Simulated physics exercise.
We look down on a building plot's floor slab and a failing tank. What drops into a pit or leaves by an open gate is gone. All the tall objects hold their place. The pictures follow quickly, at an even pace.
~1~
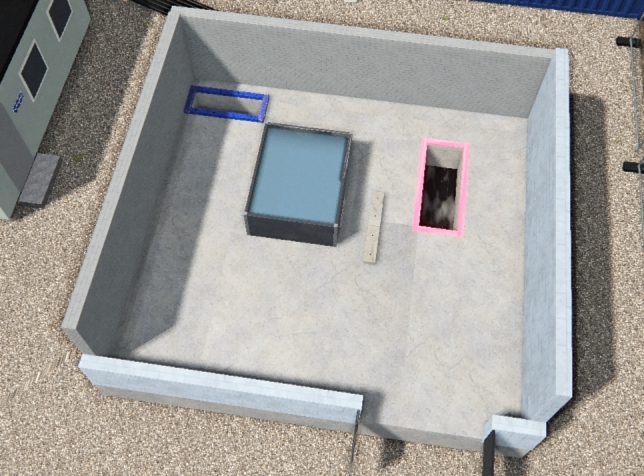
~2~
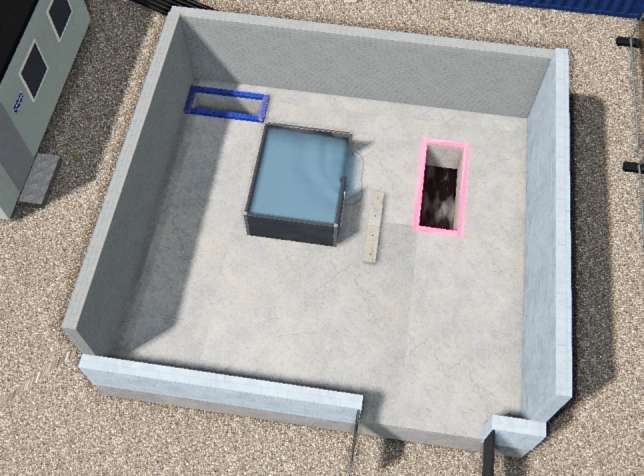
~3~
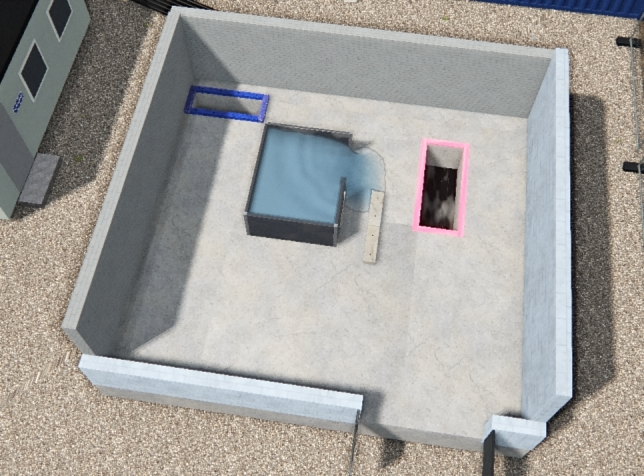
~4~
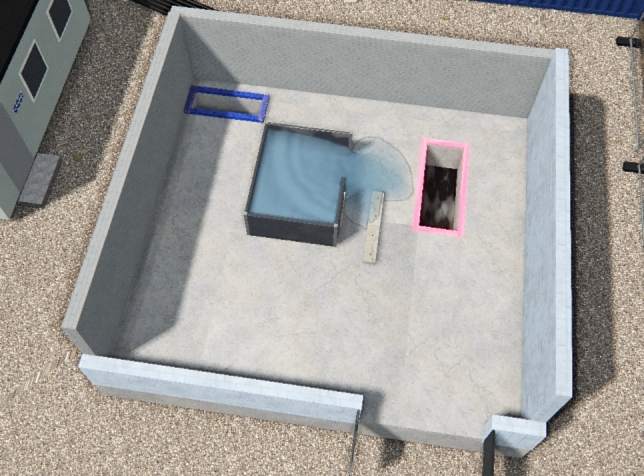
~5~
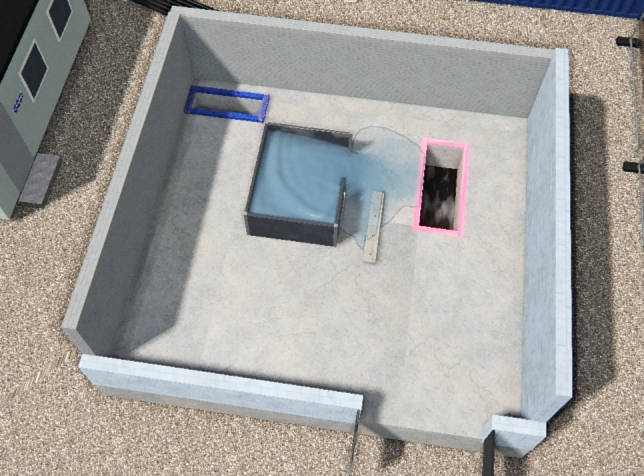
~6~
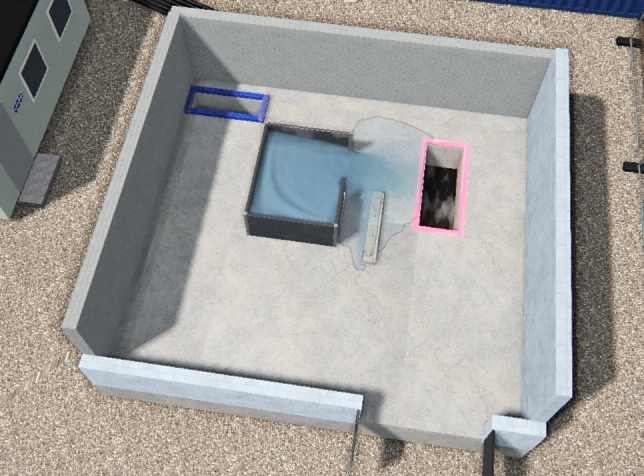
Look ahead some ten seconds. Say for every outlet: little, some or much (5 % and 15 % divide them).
One by one: The gate takes under 5 %; the pink pit takes over 15 %; the blue pit takes under 5 %.
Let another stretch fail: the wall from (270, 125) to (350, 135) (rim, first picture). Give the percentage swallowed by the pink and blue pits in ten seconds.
Parts in a hundred: Pink 25, blue 20.
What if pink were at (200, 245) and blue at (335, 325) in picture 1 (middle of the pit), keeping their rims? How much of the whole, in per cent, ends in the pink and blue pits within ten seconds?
Roughly, in per cent: Pink 2, blue 0.
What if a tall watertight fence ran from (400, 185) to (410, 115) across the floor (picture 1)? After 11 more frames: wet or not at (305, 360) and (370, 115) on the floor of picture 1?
As listed: Dry, awash.
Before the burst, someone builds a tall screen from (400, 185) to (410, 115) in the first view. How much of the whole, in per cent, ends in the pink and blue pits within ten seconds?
In per cent: Pink 30, blue 8.
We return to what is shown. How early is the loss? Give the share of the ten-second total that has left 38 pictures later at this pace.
Roughly 80 per cent.
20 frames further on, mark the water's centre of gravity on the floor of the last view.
I would point to (345, 193).
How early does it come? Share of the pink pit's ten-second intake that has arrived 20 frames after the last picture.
Near 60 in a hundred.
A moment on, water covers 15 % of the floor; the gate 0 %, the pink pit 13 %, the blue pit 0 %.
Next, water covers 15 % of the floor; the gate 0 %, the pink pit 26 %, the blue pit 0 %.
Then, water covers 25 % of the floor; the gate 0 %, the pink pit 39 %, the blue pit 0 %.
Later, water covers 35 % of the floor; the gate 0 %, the pink pit 54 %, the blue pit 0 %.
In the end, water covers 45 % of the floor; the gate 2 %, the pink pit 63 %, the blue pit 0 %.
